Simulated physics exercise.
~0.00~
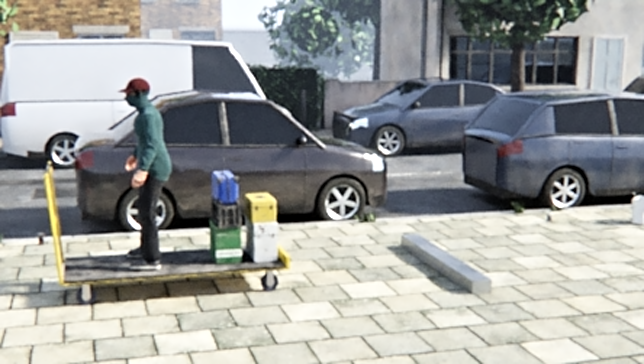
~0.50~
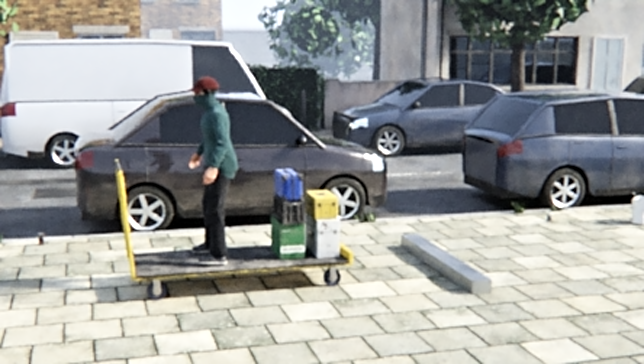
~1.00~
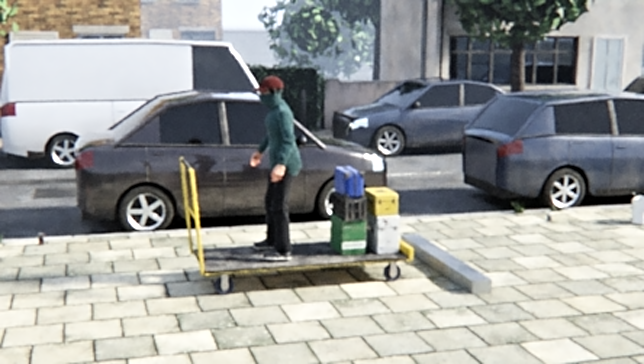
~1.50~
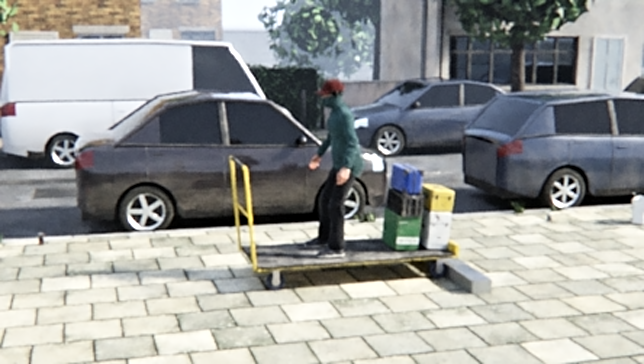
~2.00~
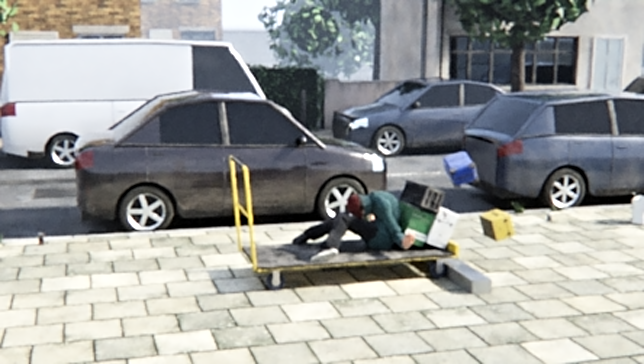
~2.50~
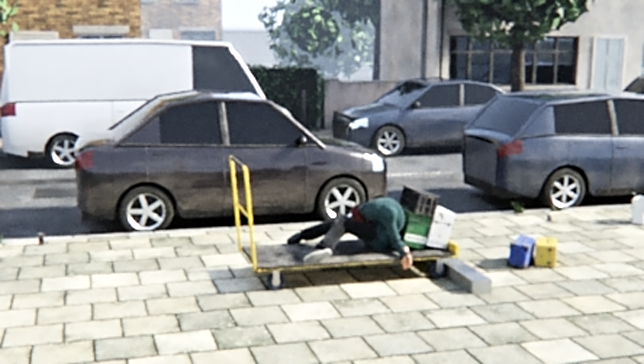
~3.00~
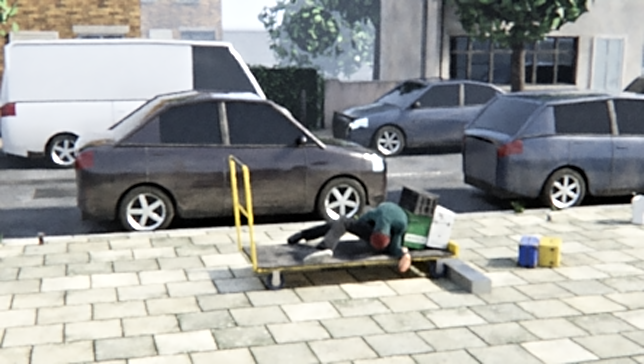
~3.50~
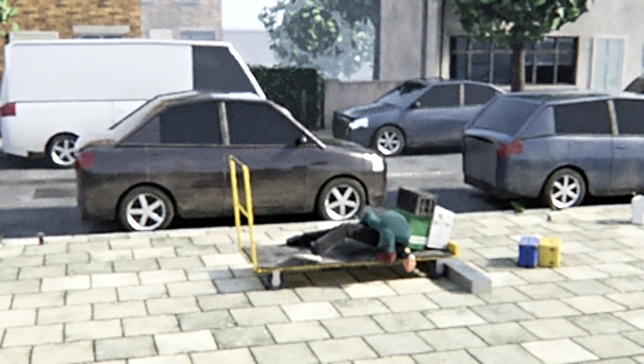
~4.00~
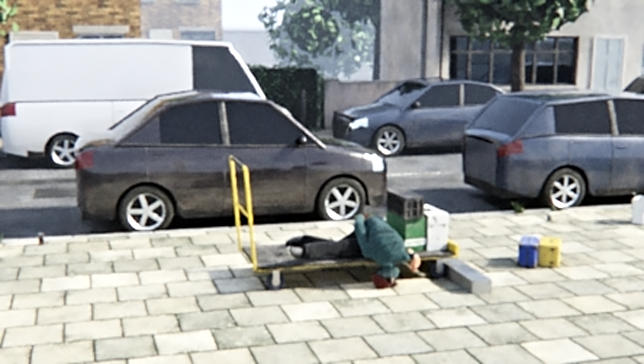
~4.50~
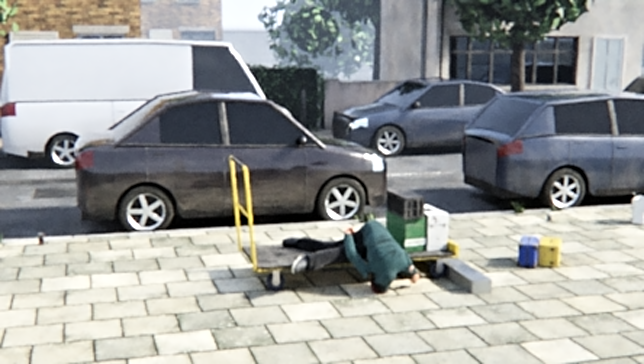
A worker in a red cap and green top stands on a flatbed trolley with a yellow handle, seen from across a paved sidewalk beside parked cars and a white van. Ahead of him at the right end sit a blue case and black crate above a green box, beside a yellow box on a white one. The trolley rolls right until it stops against a low kerb. The worker pitches forward onto the deck, and the blue and yellow pieces fly off to the pavement beyond. He ends slumped over the near edge, the other boxes still aboard.
